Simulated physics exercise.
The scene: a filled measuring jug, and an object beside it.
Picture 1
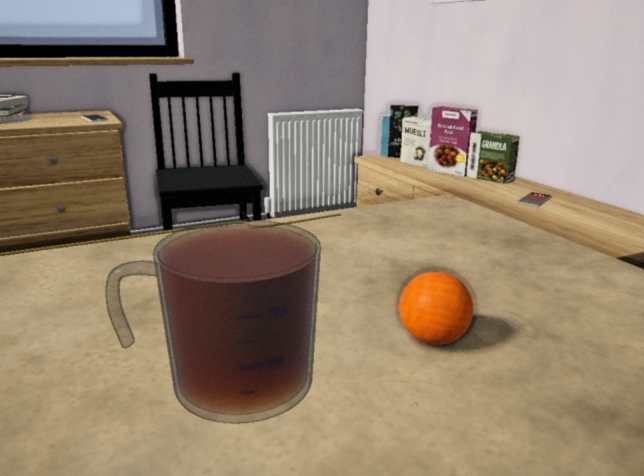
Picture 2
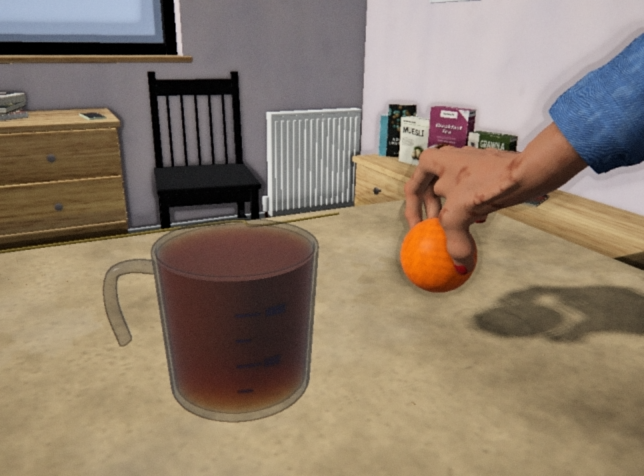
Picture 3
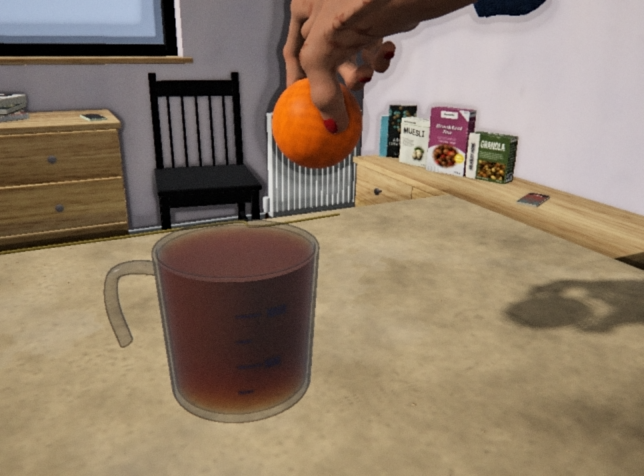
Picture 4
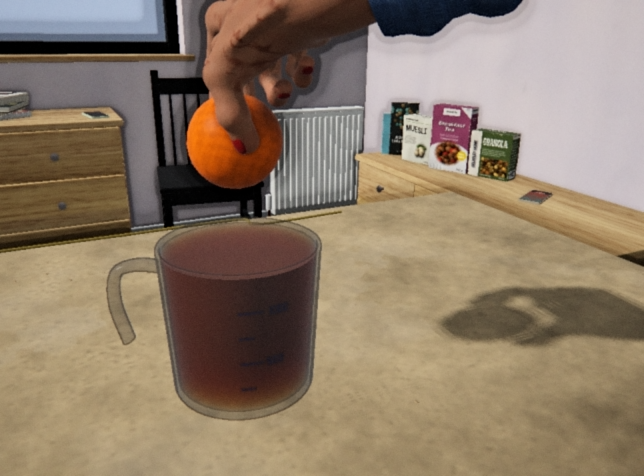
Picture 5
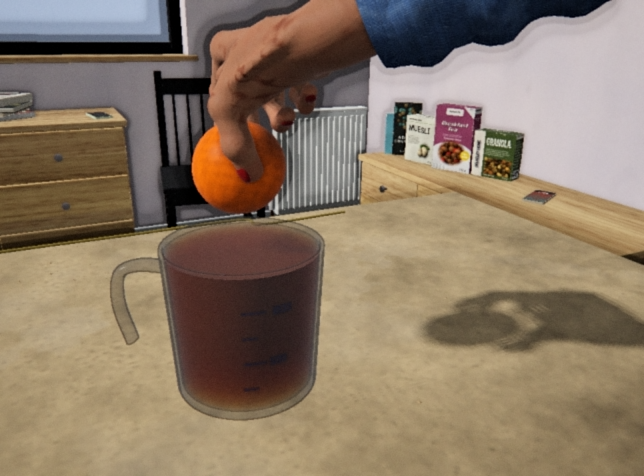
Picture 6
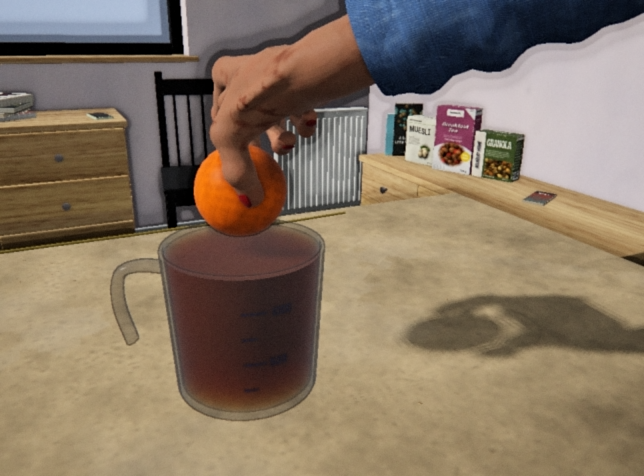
To begin with, an orange rests on a tabletop to the right of a measuring jug nearly full of dark reddish-brown liquid. A hand in a blue sleeve reaches in from the right, grasps the orange, lifts it and carries it left above the jug, then lowers it to just over the liquid's surface.
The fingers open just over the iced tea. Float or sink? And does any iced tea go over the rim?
The thing bobs on top; the measuring jug loses some over the rim.
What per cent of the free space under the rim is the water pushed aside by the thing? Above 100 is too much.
Near 250 in a hundred.
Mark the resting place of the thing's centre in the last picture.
At about (244, 266).
A moment on, the orange enters the iced tea; the measuring jug is full to the brim.
Further on, the orange comes up again; the measuring jug is full to the brim; a puddle lies round it.
When it is over, the orange is afloat; the measuring jug is full to the brim; a puddle lies round it.
